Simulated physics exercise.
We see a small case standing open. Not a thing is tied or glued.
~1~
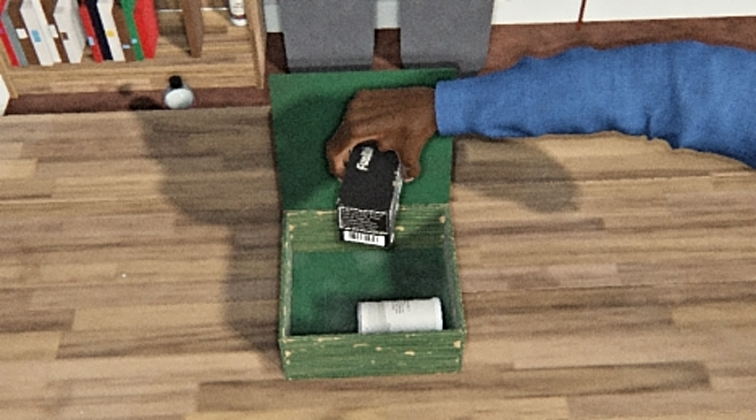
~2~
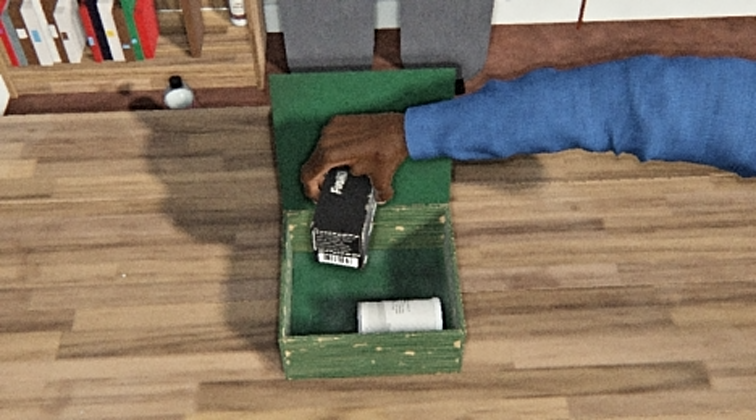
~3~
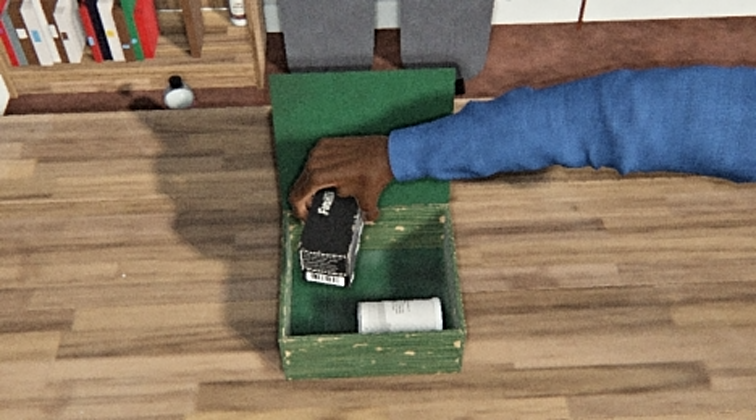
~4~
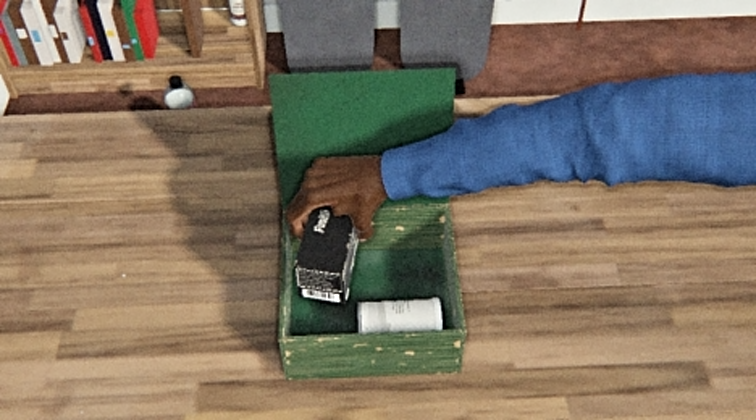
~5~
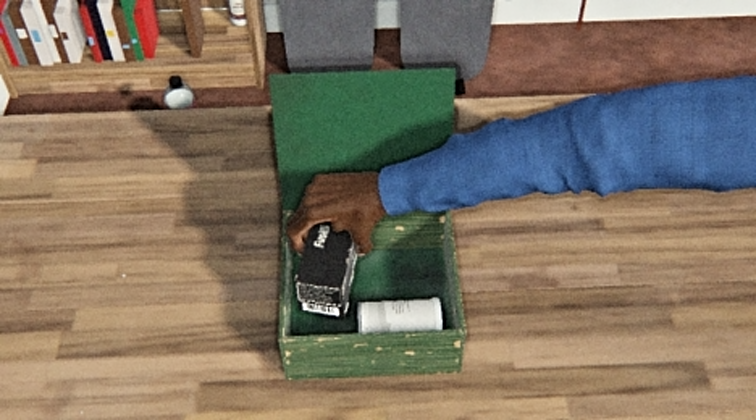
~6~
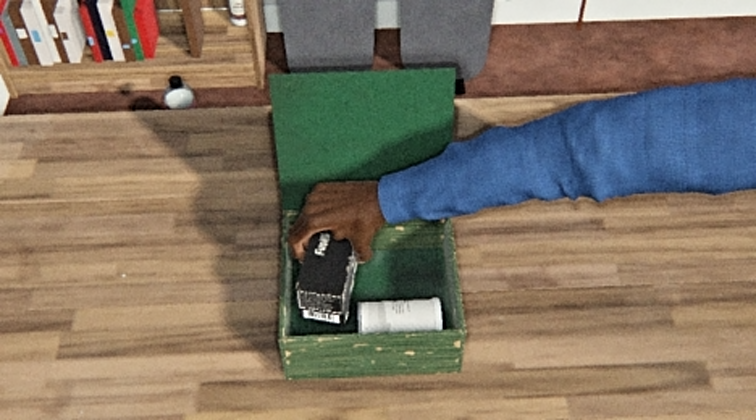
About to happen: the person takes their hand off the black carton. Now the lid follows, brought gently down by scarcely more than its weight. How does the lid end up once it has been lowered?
The lid lies flat on the box.
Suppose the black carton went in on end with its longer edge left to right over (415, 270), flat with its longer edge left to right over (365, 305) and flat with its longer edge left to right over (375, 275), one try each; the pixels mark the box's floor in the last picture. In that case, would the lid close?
First - not shut; second - shut down; third - shut down.
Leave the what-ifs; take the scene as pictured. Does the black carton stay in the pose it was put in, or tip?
Simply put, it remains unturned.
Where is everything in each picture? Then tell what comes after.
The first picture shows on its way; black carton (375, 178).
The second picture shows on its way; black carton (349, 200).
The third picture shows on its way; black carton (337, 220).
The fourth picture shows on its way; black carton (332, 238).
The fifth picture shows on its way; black carton (332, 252).
The sixth picture shows in place under the hand; black carton (332, 260).
Then, 1.10 s later than the last frame, lid starting down; black carton moved a little near (335, 292).
Then, 1.60 s later than the last frame, lid 57° above the rim; black carton moved a little near (335, 292).
Then, 1.90 s later than the last frame, lid 20° above the rim; black carton moved a little near (335, 292).
When it is over, lid shut; moved from the start, black carton; white tin as before. End places, in pixels of the last picture, black carton near (335, 292).
